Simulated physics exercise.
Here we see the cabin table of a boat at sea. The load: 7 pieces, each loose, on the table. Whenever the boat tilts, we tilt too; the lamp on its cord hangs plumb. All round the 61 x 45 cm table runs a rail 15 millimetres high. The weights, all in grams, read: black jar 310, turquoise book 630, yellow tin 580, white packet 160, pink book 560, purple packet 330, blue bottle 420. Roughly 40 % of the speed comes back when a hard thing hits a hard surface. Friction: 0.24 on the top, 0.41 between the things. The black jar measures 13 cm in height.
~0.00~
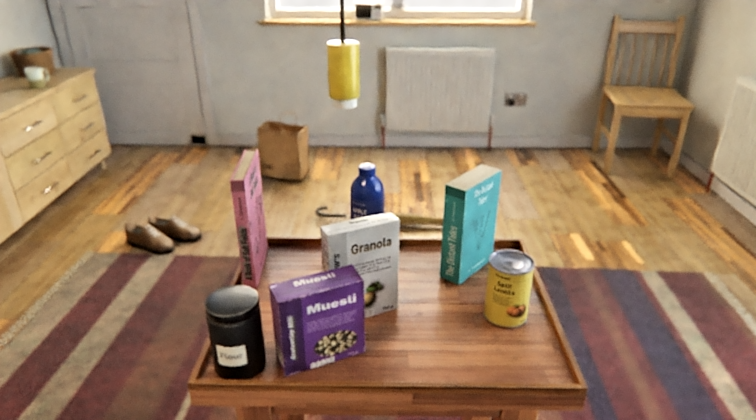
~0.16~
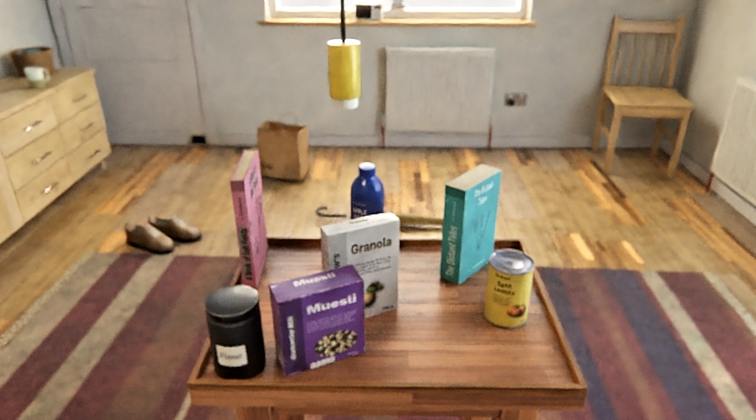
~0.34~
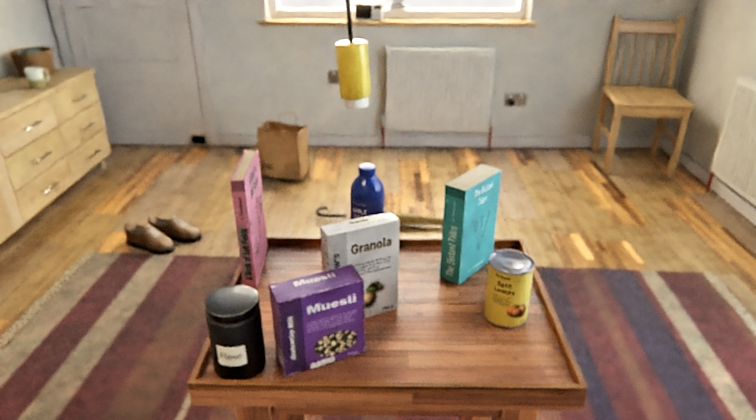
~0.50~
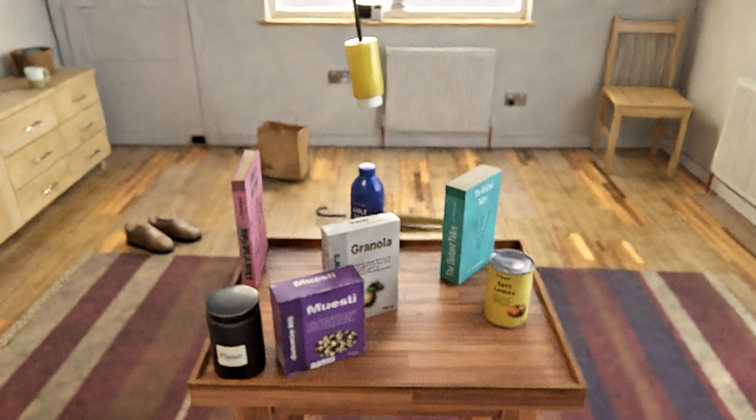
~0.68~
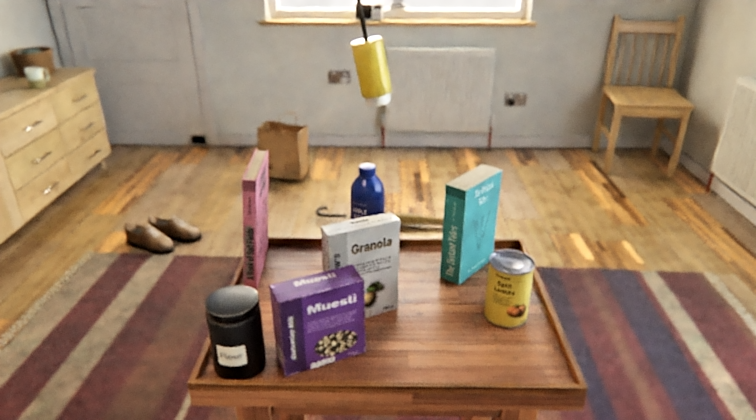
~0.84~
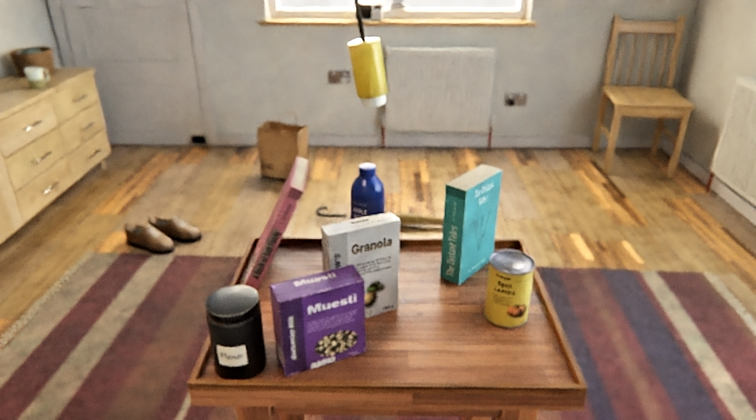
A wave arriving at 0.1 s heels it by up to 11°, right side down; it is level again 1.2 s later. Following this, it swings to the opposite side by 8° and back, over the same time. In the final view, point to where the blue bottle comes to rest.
(461, 244).
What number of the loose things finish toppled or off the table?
Altogether, 2.
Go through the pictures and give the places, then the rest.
The first picture shows boat level; blue bottle (367, 213); black jar (236, 333).
The second picture shows boat level; yellow tin (508, 289); white packet (361, 270).
The third picture shows floor tilted 4°, right side down; pink book (251, 218); purple packet (319, 320).
The fourth picture shows floor tilted 8°, right side down; black jar (236, 333); turquoise book (470, 224).
The fifth picture shows floor tilted 11°, right side down; pink book (256, 218) tipped 5° from how it sat; yellow tin (508, 289).
The sixth picture shows floor tilted 10°, right side down; blue bottle (368, 212); pink book (279, 221) tipped 26° from how it sat.
After 1.04 s, floor tilted 4°, right side down; blue bottle tipped 32° from how it sat near (404, 209); pink book on its side.
After 1.14 s, floor tilted 2°, right side down; blue bottle tipped 71° from how it sat near (440, 223); pink book on its side.
After 1.24 s, boat level; blue bottle on its side near (456, 230); pink book on its side.
After 1.84 s, floor tilted 8°, left side down; blue bottle on its side near (461, 244); pink book on its side; turquoise book slid 3 cm.
At rest (3.0 s), tipped over on the table, pink book and blue bottle; the other 5 in place, give or take 5 cm. Seen from the same camera at the end, blue bottle near (461, 244).
